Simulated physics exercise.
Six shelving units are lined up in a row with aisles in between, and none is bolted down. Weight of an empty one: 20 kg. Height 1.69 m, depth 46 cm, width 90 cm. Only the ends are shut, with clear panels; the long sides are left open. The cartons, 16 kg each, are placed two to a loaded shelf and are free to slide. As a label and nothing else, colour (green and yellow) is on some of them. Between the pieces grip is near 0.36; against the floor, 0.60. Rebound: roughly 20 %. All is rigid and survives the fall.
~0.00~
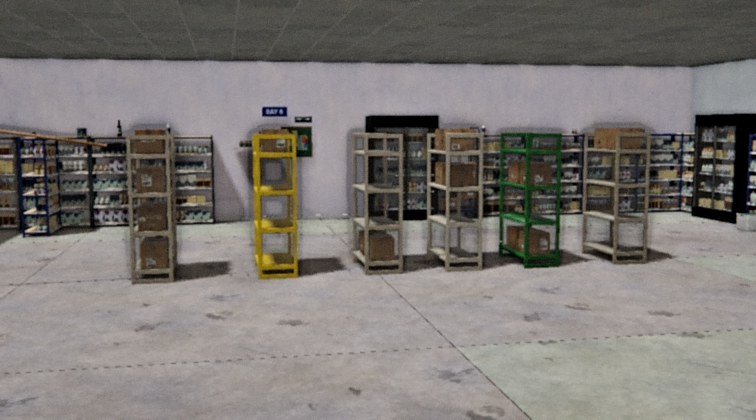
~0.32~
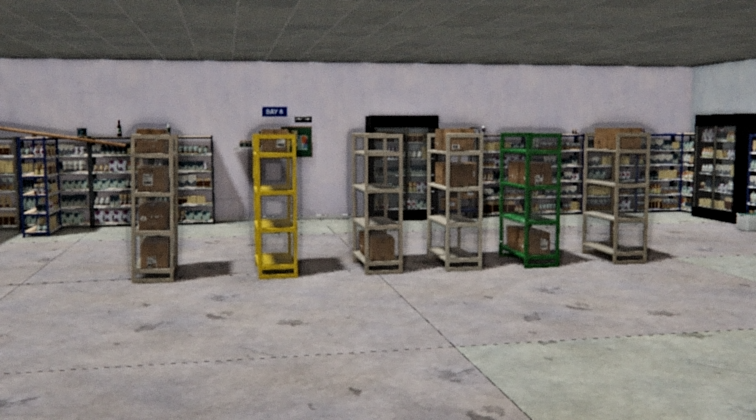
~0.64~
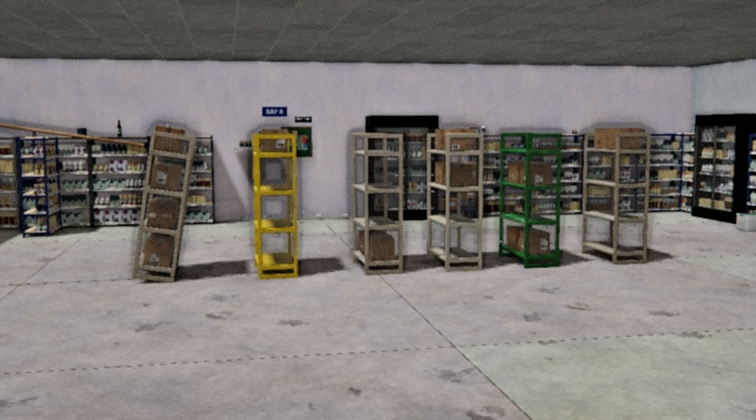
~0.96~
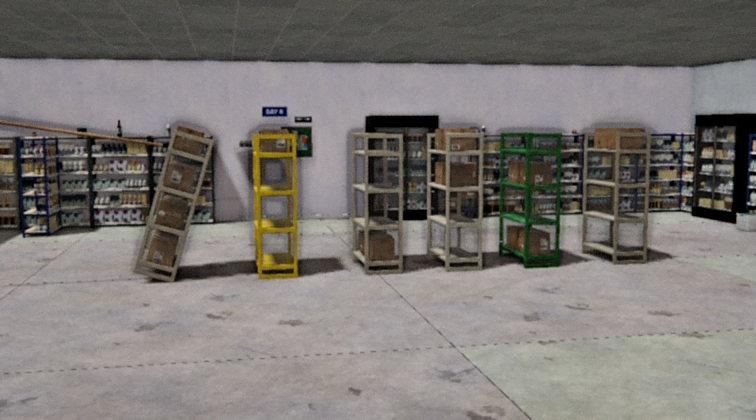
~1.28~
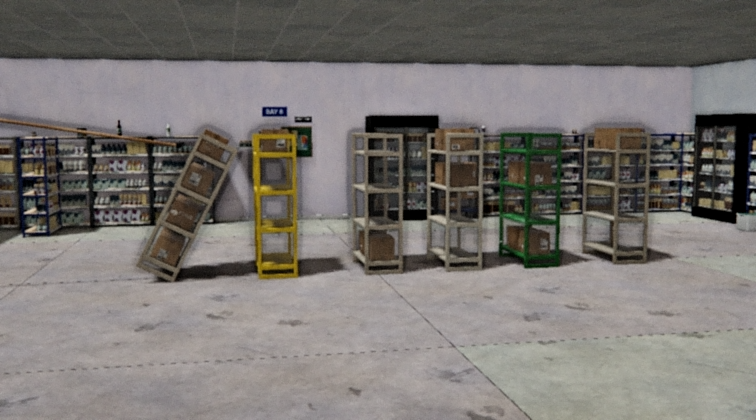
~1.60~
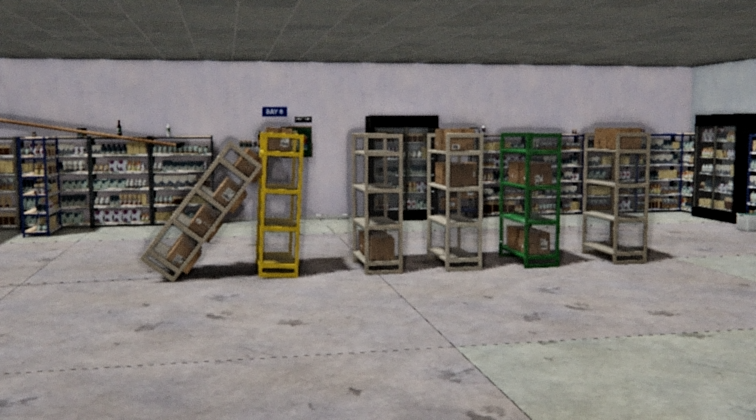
In a store, the leftmost shelving unit tilts right and leans against the yellow one.
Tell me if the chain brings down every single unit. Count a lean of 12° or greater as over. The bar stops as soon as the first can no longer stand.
Yes.
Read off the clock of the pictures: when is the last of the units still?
7.5 s, give or take.
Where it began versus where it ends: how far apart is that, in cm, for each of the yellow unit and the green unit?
Well, the yellow finishes 80 cm from where it began, while the green finishes 80 cm from its start.
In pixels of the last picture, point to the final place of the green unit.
End point in last frame: Roughly (583, 212).
After 1.98 s, 6 cartons spilt or dropped; none of the 5 other units over, 1 disturbed; yellow unit 10° from how it stood.
After 3.62 s, 8 cartons spilt or dropped; 3 of the 5 other units over; yellow unit 61° from how it stood.
After 5.34 s, 14 cartons spilt or dropped; 4 of the 5 other units over; yellow unit 73° from how it stood; green unit 33° from how it stood.
After 6.40 s, 16 cartons spilt or dropped; 5 of the 5 other units over; yellow unit 73° from how it stood; green unit 59° from how it stood.
In the end (7.5 s), 16 cartons spilt or dropped; 5 of the 5 other units over; yellow unit 73° from how it stood; green unit 59° from how it stood. Not one is left standing. From the last view, middles, yellow unit near (331, 233), green unit near (583, 212).
